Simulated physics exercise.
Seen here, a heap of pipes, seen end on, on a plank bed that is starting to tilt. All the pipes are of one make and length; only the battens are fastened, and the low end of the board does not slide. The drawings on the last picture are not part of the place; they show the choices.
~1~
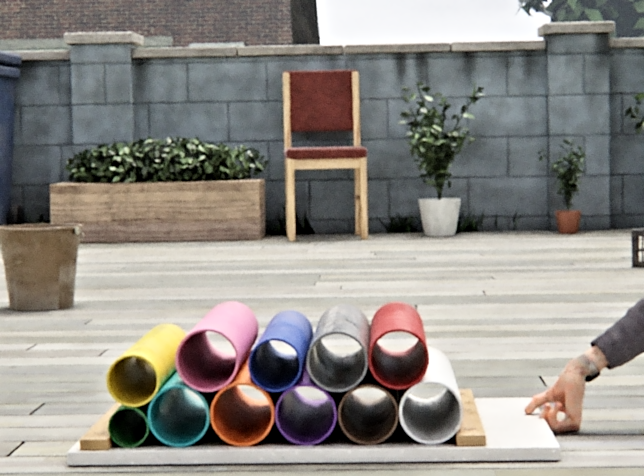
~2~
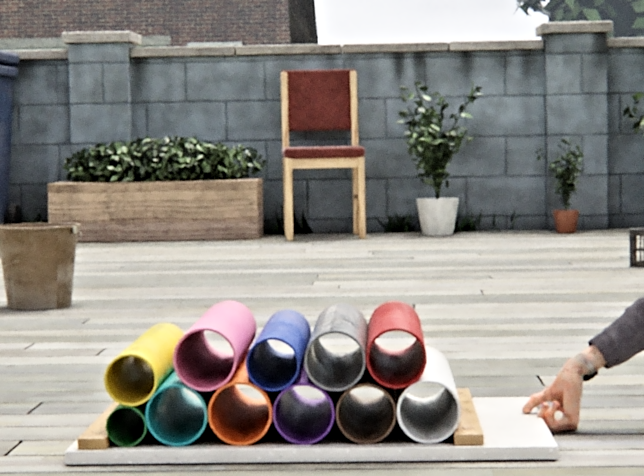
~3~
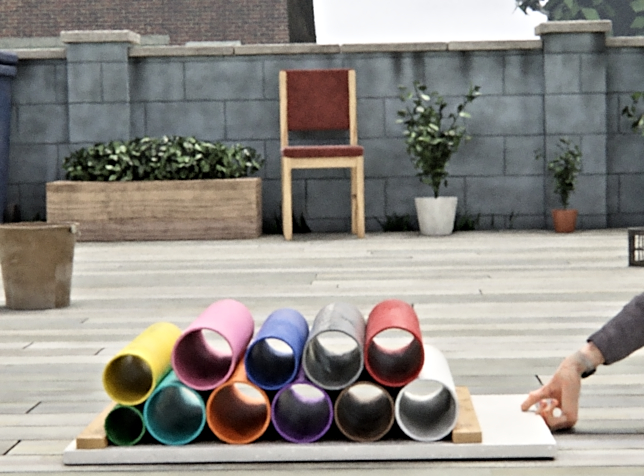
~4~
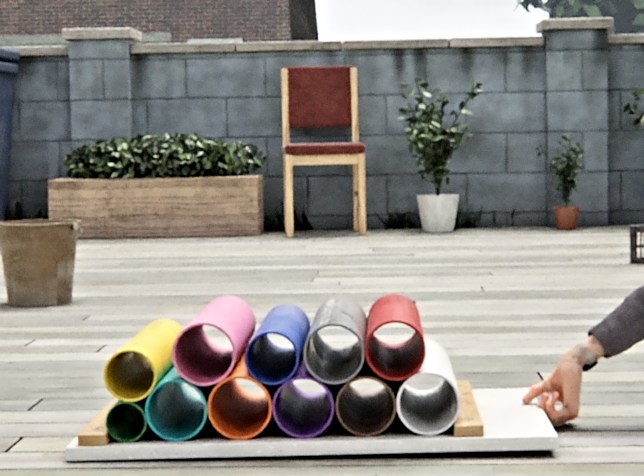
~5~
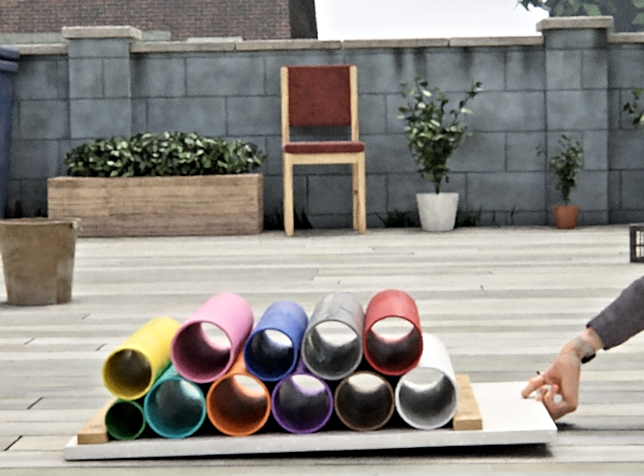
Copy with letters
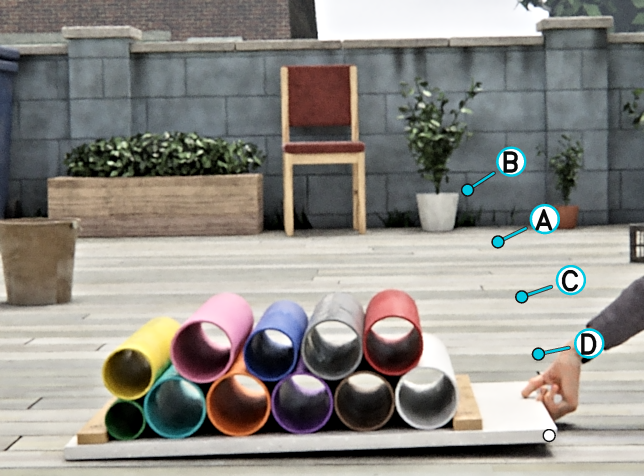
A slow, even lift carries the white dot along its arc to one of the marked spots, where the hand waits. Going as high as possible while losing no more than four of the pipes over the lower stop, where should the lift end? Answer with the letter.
A is the limit.
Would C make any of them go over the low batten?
At C: Yes.
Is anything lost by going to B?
Yes.
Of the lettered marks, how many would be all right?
Three of the four.
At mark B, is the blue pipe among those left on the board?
No, with B.
On the marked copy, A at (498, 242); B at (468, 190); C at (522, 297); D at (539, 354); the white dot at (549, 435).
With A. Early on, board at 16°.
Further on, board at 25°.
At the end, board at 25°, one over the low batten (yellow).
As for the rest, B eleven over the low batten; C one over the low batten (yellow); D one over the low batten (yellow).
